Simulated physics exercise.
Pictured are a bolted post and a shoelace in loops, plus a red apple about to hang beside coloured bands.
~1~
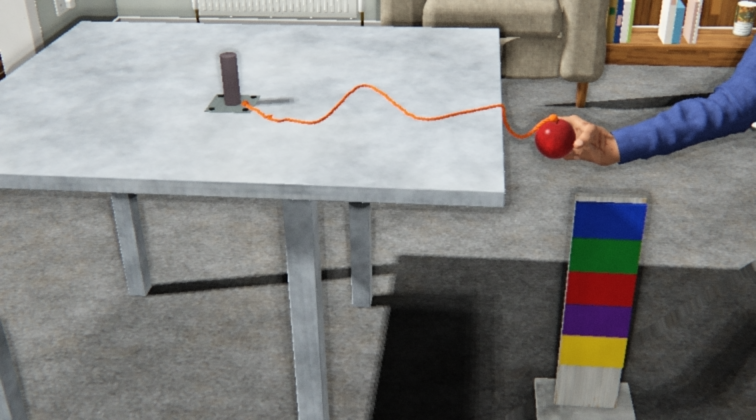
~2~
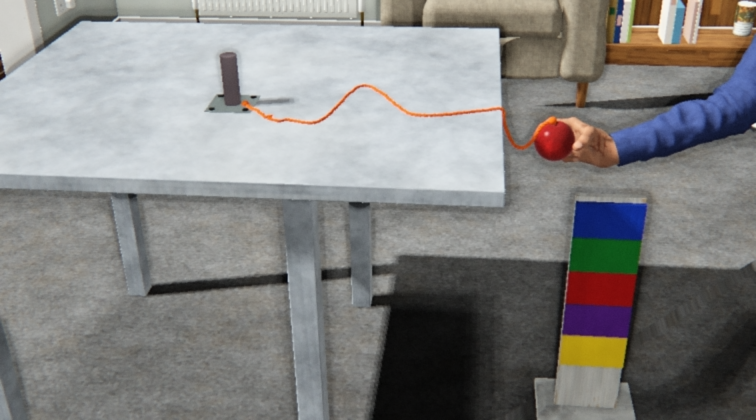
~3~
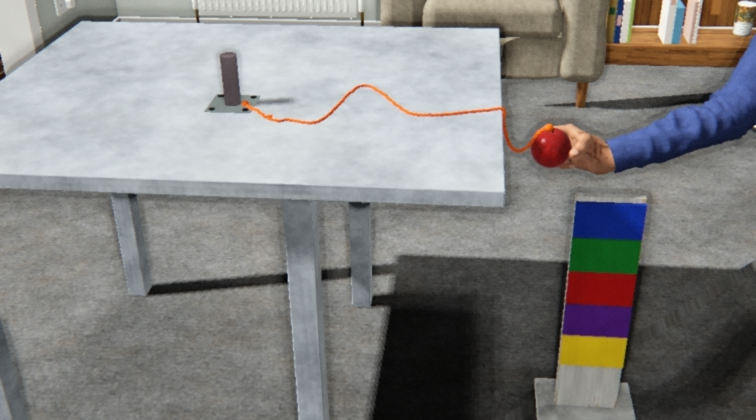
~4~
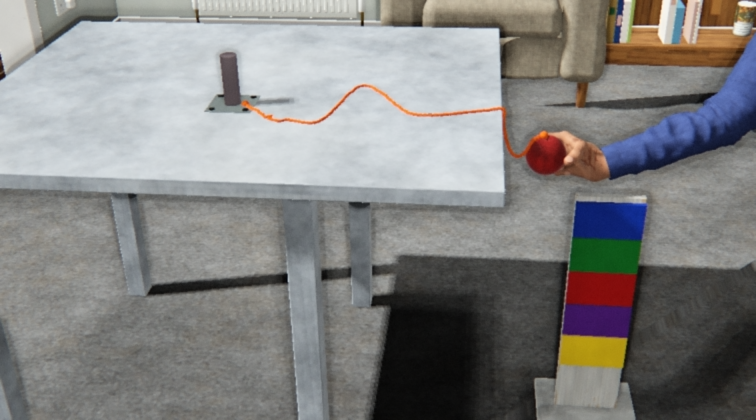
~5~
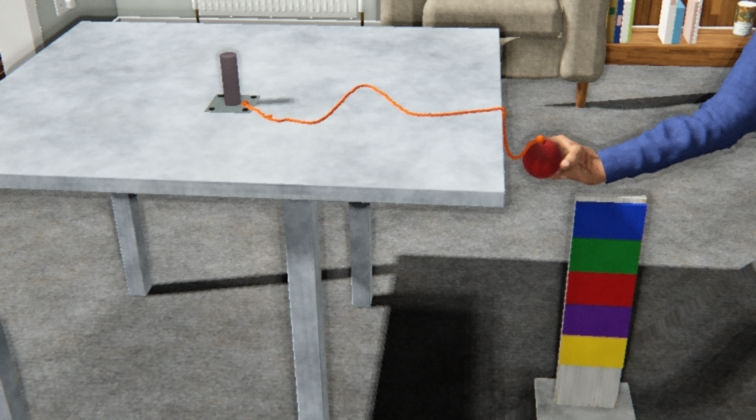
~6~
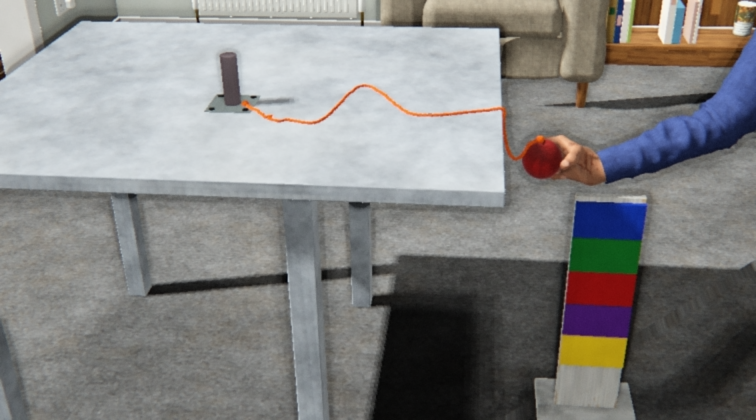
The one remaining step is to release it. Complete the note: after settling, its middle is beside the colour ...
... Purple.
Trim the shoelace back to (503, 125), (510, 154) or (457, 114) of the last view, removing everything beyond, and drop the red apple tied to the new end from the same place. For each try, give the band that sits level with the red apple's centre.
In order of the tries: Green; then red; then blue.
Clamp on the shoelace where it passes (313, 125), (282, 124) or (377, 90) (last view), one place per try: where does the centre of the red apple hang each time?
Try by try, around (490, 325), (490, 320) and (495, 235).
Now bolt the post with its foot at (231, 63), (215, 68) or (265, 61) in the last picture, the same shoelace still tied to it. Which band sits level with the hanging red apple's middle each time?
First try: Red; second try: Red; third try: Purple.
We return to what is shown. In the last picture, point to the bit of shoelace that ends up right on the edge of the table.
The point at (388, 98).
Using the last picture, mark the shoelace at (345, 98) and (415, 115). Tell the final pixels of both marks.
They end up around (420, 108) and around (499, 166).
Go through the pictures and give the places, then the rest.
Red apple (555, 138); blue (610, 222); green (605, 257); red (601, 290); purple (597, 322); yellow (593, 352), in the first frame.
Red apple (554, 141); shoelace through (266, 117) (332, 113) (369, 86) (414, 115) (499, 112), in the second frame.
Red apple (551, 147), in the third frame.
Red apple (546, 155); shoelace through (266, 117) (332, 113) (369, 86) (415, 115) (500, 113), in the fourth frame.
Red apple (543, 159), in the fifth frame.
Red apple (542, 159); shoelace through (266, 117) (332, 113) (369, 86) (415, 115) (500, 113), in the sixth frame.
Early on, apple near (513, 302); level with red.
Midway, apple near (476, 331); level with purple.
Finally, apple near (488, 332); level with purple. The purple one.
